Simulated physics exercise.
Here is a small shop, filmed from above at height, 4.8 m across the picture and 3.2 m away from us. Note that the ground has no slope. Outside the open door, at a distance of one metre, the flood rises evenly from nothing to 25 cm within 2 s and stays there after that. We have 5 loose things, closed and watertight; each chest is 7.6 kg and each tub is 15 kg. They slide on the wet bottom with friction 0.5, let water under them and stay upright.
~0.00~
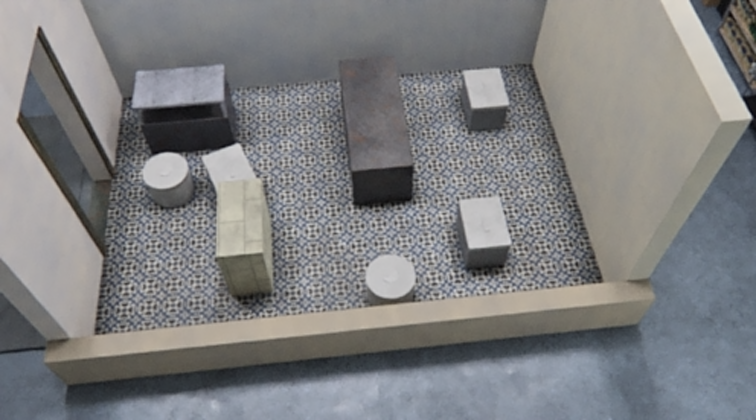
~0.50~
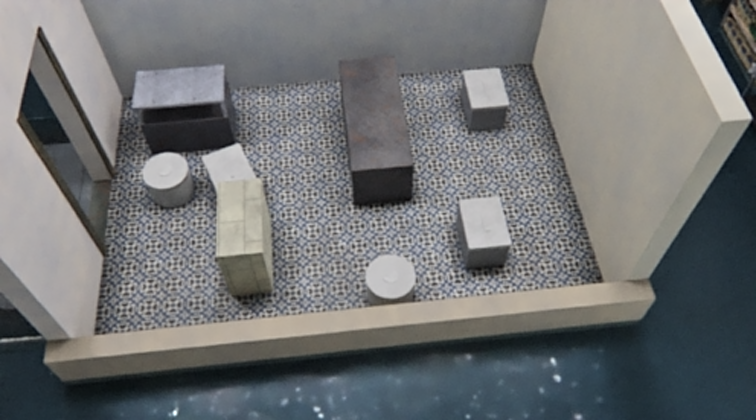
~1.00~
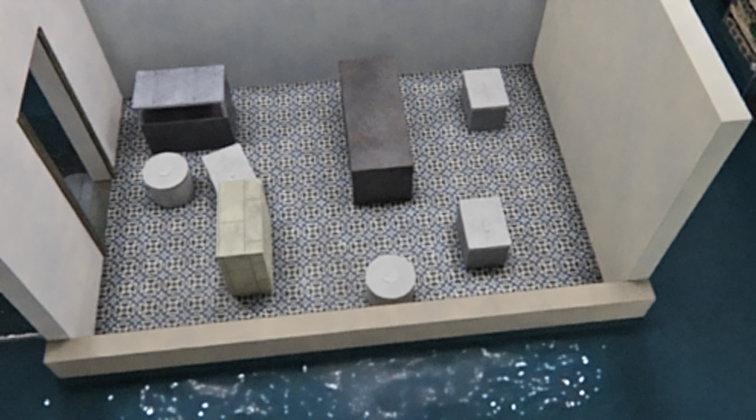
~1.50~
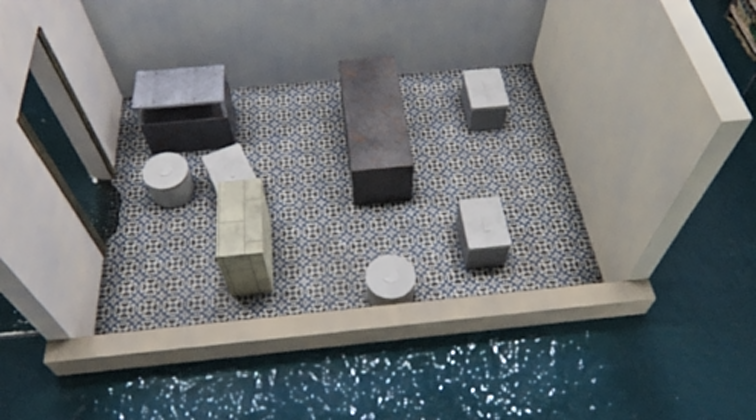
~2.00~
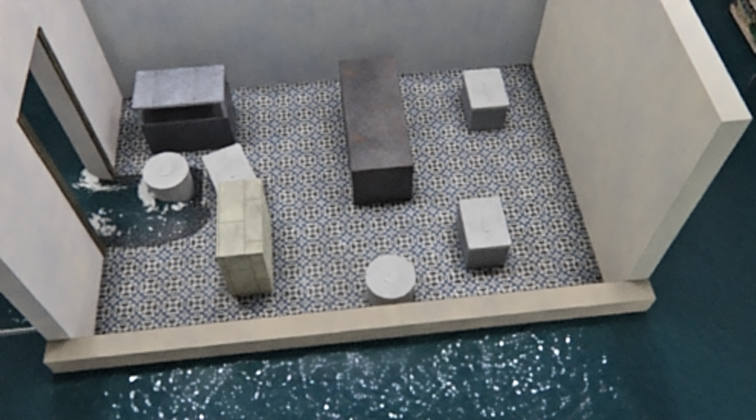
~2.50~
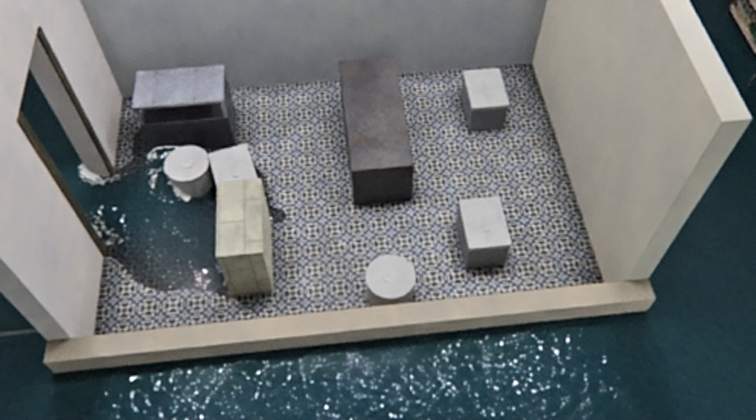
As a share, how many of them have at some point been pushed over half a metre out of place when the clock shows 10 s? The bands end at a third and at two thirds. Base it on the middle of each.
The result will fall in the upper range, two thirds or past it.
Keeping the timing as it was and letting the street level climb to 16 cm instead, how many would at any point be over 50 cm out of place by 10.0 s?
Then the count would be 2.
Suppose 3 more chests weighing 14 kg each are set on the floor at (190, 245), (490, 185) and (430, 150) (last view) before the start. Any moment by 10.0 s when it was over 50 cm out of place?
In that order: Over, short of it, under.
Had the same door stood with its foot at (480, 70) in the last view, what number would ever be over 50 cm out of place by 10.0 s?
Then 3.
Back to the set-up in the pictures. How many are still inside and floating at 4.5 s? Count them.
At that point I count 1.
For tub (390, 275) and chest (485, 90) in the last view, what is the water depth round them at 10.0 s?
11 and 7 cm.
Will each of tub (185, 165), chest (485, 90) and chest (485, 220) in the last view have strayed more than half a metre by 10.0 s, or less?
One by one: Above; below; above.
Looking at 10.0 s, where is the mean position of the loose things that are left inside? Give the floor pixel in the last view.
Mean floor pixel: About (388, 159).
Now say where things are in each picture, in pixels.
The first frame shows a tub at (165, 170) rests on the ground; a chest at (229, 169), on the bottom; 0.0 m2 under water; 0 of 5 have shifted.
The second frame shows a tub at (165, 170) rests on the ground; a chest at (229, 169), on the bottom; water covers 0.0 m2; 0 of 5 have shifted.
The third frame shows a tub at (165, 170) rests on the ground; a chest at (229, 169) rests on the ground; 0.0 m2 under water; 0 of 5 have shifted.
The fourth frame shows a tub at (165, 170) rests on the ground; a chest at (229, 169), on the bottom; water covers 0.0 m2; 0 of 5 have shifted.
The fifth frame shows a tub at (165, 170), on the bottom; a chest at (229, 169), on the bottom; 0.6 m2 under water; 0 of 5 have shifted.
The sixth frame shows a tub at (187, 163) rests on the ground, 22 cm from its start; a chest at (233, 169), on the bottom, 4 cm from its start; 1.7 m2 under water; 1 of 5 have shifted.
After 3.5 s 2 of 5 are over 50 cm from their spots; 1 afloat.
After 4.5 s 2 of 5 are over 50 cm from their spots; 1 afloat.
After 7.0 s 3 of 5 are over 50 cm from their spots; 2 afloat.
After 10.0 s 4 of 5 are over 50 cm from their spots, and 4 have been at some point; 4 afloat.
